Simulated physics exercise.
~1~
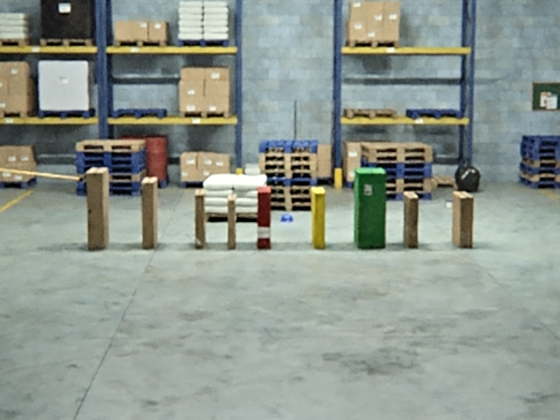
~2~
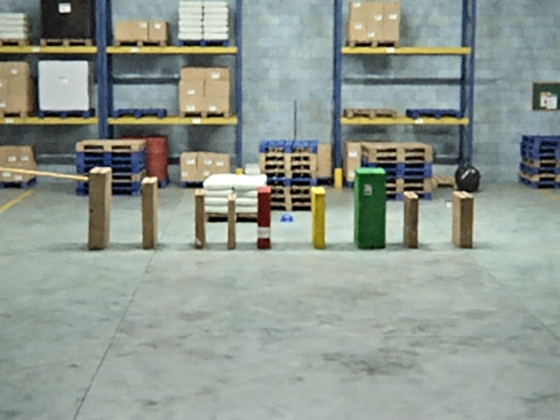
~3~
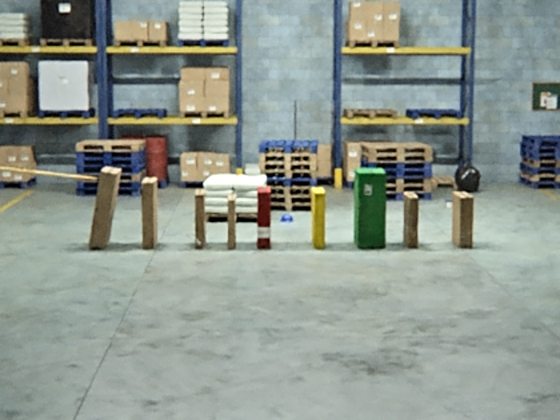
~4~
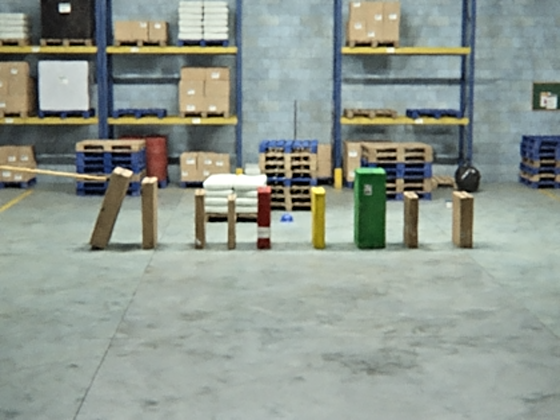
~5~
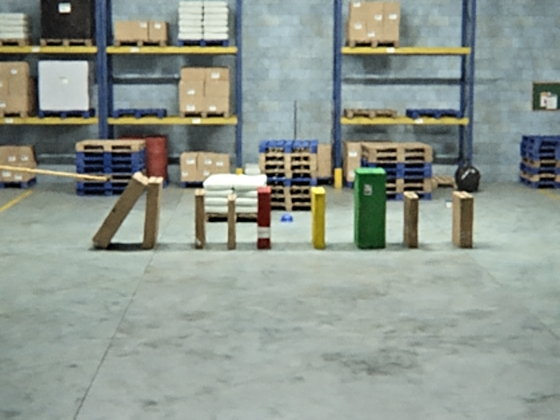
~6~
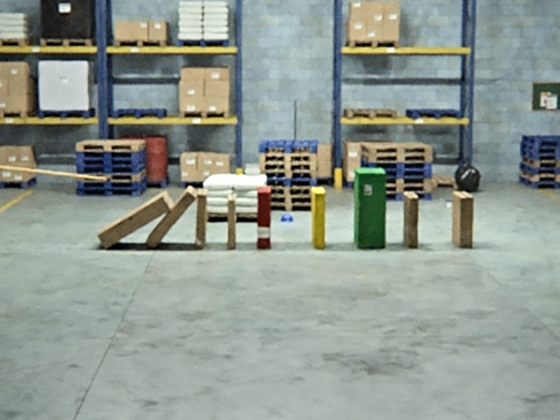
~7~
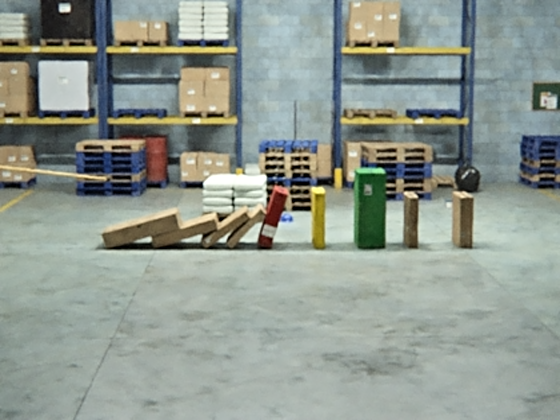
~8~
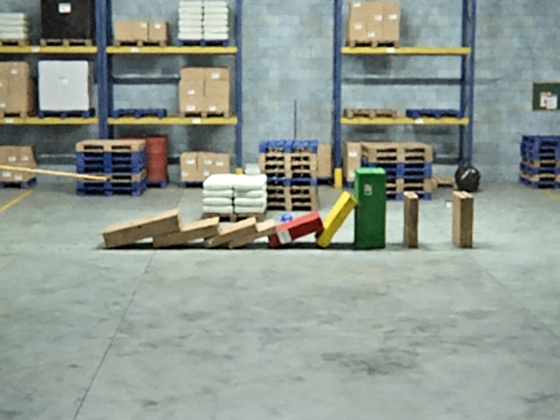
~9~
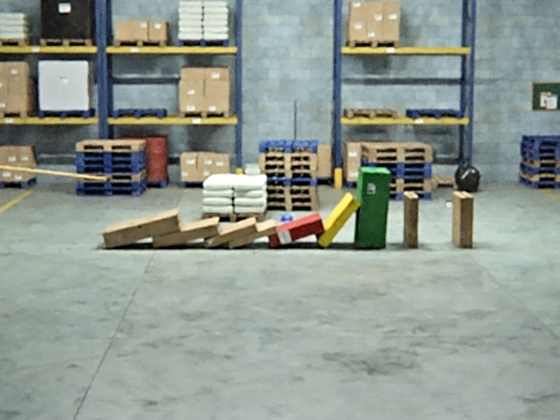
A pole nudged the leftmost of nine upright cartons in a warehouse, and it toppled rightward, knocking down the next ones through the red carton, until the yellow one tipped against the big green carton, which stayed standing with the last two.
